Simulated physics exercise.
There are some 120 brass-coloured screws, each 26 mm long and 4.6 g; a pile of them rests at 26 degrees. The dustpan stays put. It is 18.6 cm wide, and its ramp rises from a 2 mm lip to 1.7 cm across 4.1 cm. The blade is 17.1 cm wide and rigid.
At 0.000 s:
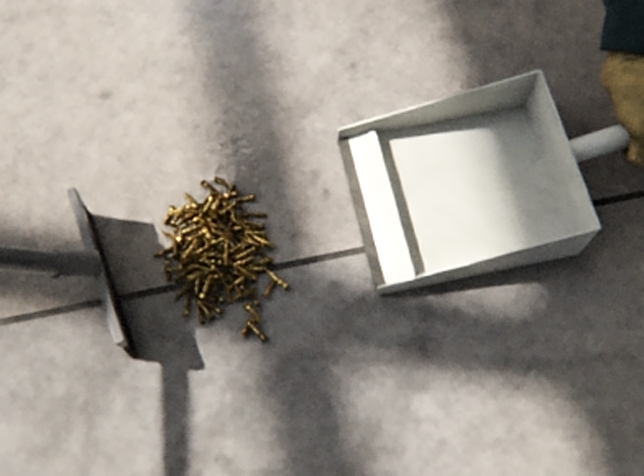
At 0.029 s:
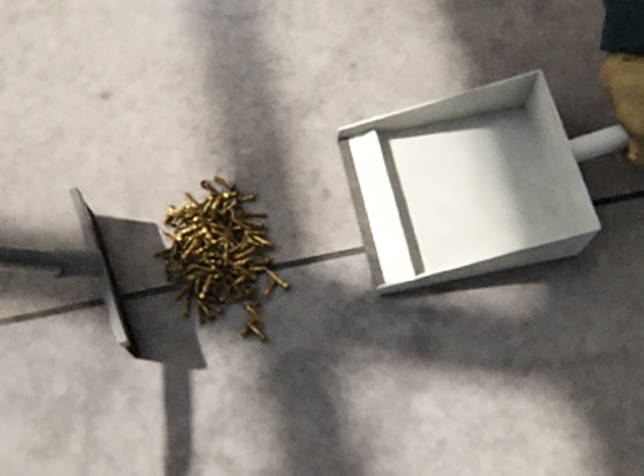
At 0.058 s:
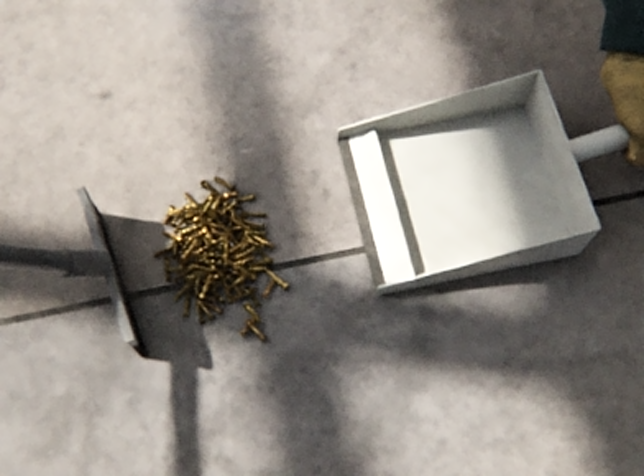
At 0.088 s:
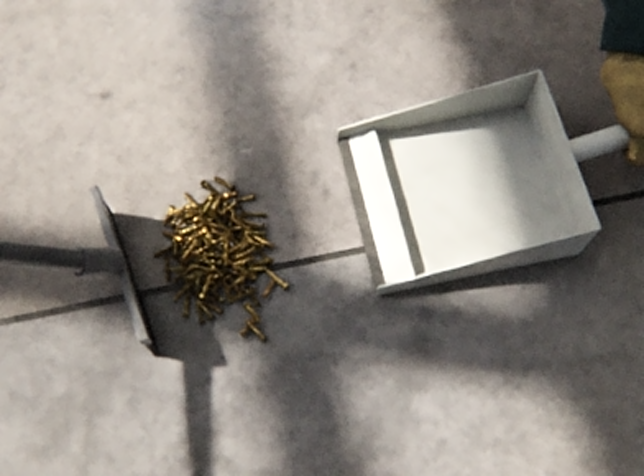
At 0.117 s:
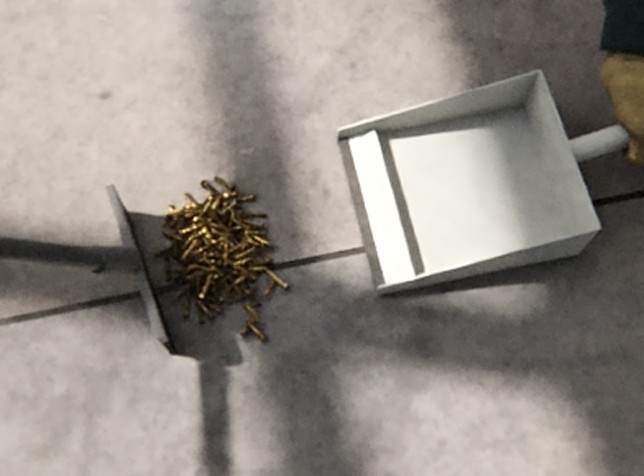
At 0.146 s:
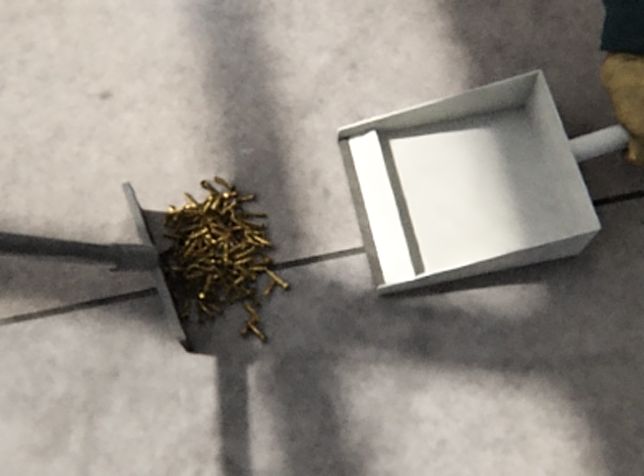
A gloved hand holds a pan while a blade slides right to the brass-coloured screws.
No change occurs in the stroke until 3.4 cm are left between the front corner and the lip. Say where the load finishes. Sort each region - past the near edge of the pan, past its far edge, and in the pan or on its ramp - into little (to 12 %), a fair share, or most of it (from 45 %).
Near side: Little, far side: Little, pan: Little.
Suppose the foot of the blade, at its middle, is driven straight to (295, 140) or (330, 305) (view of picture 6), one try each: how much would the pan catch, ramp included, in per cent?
Some 10 per cent on the first try, 5 per cent on the second.
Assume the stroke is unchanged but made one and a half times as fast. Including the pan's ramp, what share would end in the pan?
I'd put it at close to 20 per cent.
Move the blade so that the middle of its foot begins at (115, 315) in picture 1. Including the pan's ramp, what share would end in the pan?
It would come to about 5 in a hundred.
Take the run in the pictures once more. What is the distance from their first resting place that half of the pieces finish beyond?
The figure is about 14 cm.
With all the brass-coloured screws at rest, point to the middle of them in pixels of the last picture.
Est. centre at rest: (338, 221) px.
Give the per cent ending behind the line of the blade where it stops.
Some 5 per cent.
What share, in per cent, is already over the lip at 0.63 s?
Near 5 per cent so far.
Then, at 0.30 s, middle of the blade 13 cm from the lip; 0 % over the lip, far side 0 %, near side 0 %.
After 0.40 s, middle of the blade 7 cm from the lip; 0 % over the lip, far side 0 %, near side 5 %.
After 0.63 s, middle of the blade 5 cm from the lip; 5 % over the lip, far side 5 %, near side 5 %.
In the end, at 0.9 s, near side 5 %, far side 5 %, pan 5 %, in front of the lip or behind the blade 85 %.
